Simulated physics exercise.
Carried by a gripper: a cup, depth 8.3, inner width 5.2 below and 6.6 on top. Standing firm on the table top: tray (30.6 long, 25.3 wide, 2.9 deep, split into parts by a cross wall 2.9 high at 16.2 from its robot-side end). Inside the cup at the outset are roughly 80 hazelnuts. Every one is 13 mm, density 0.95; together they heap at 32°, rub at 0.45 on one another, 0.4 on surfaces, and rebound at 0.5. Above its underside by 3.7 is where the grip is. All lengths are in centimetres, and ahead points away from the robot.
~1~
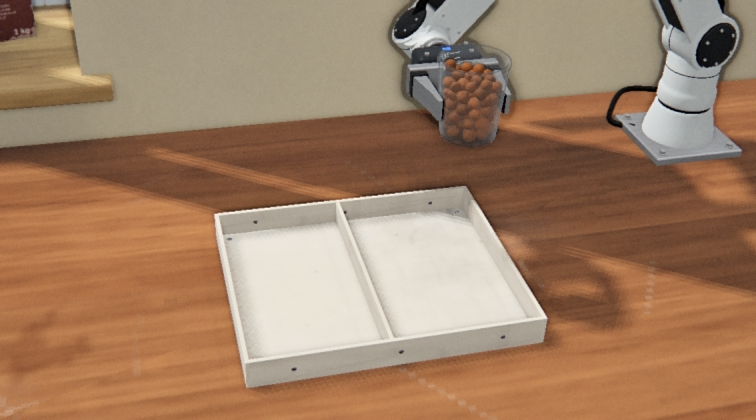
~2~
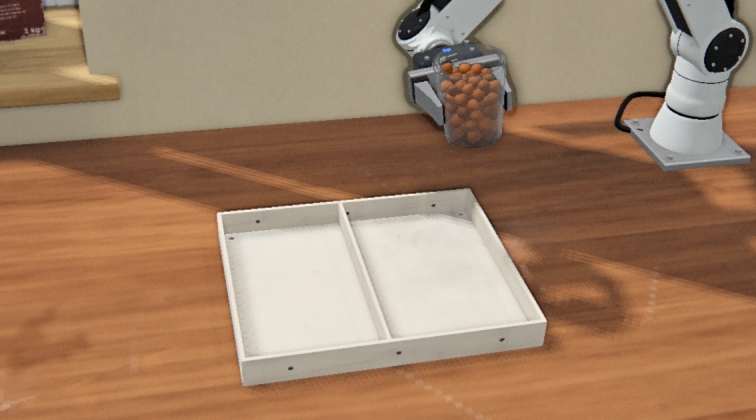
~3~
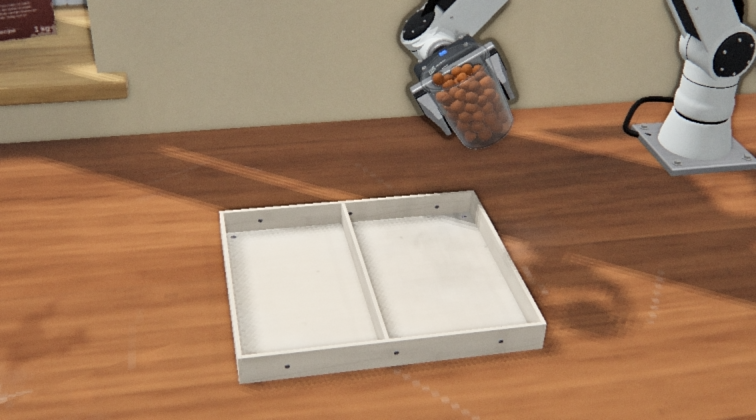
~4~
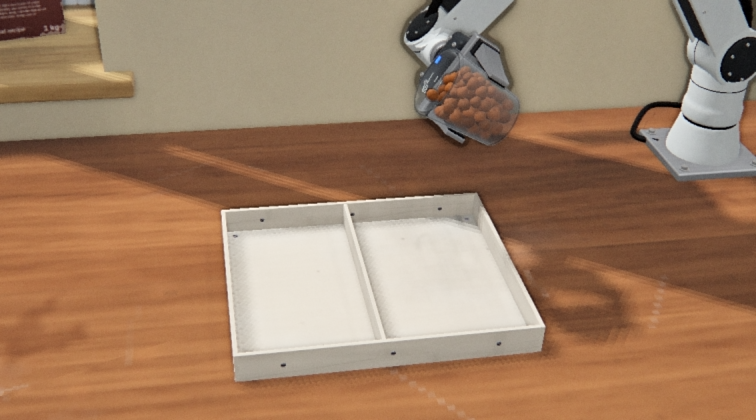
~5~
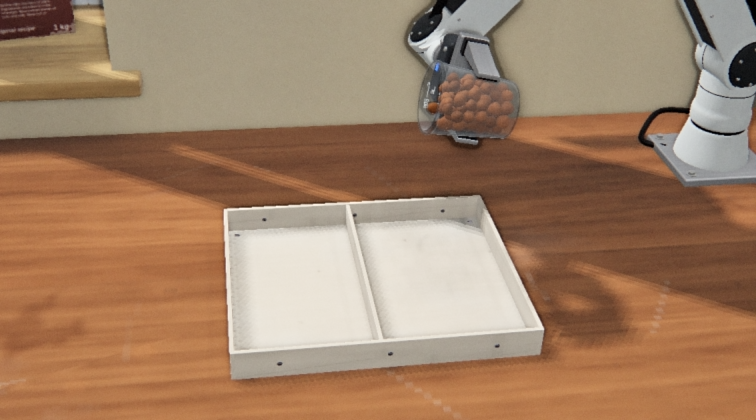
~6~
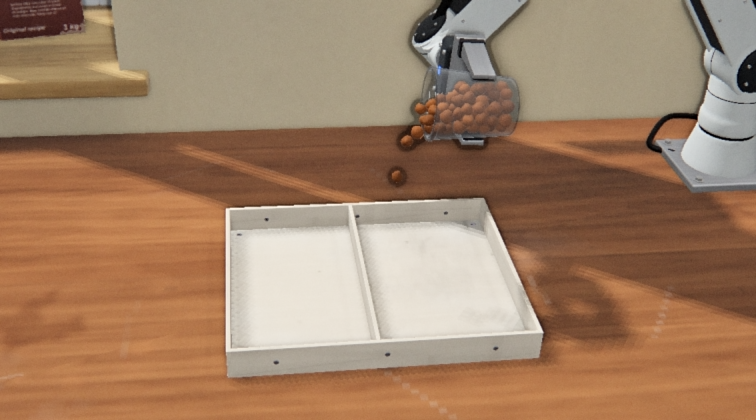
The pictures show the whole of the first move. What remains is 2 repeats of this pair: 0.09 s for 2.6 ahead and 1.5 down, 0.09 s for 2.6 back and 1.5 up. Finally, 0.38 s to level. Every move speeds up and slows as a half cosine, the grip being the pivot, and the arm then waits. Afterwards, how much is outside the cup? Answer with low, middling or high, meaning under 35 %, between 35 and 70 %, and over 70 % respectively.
Middling.
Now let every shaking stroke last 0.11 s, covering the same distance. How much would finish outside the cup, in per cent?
It would come to roughly 60 %.
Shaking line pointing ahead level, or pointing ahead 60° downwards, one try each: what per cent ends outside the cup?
Try one gives about 80 in a hundred, try two about 45 in a hundred.
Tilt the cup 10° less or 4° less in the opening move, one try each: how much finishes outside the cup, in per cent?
I'd say close to 35 and 50 per cent, in that order.
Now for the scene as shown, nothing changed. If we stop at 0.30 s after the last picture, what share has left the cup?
Near 40 in a hundred parts have gone so far.
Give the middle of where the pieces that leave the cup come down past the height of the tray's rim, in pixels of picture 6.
Around (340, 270).
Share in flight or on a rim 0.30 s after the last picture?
It amounts to roughly 14 in a hundred.
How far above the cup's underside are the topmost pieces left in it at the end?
About 5.0 cm.
Then, 0.30 s later, tilted 86° forward, highest piece 22 above the table; 47 in the cup, 11 in the far-side part, 8 in the robot-side part, 11 in flight or on a rim.
Then, 0.59 s later, tilted 28° forward, highest piece 25 above the table; 31 in the cup, 26 in the far-side part, 17 in the robot-side part, 3 in flight or on a rim.
Then, 0.94 s later, level, highest piece 24 above the table; 31 in the cup, 27 in the far-side part, 19 in the robot-side part.
Then, 1.99 s later, level, highest piece 24 above the table; 31 in the cup, 27 in the far-side part, 19 in the robot-side part.
At rest, 31 in the cup, 27 in the far-side part, 19 in the robot-side part. That is 60 % outside the cup.
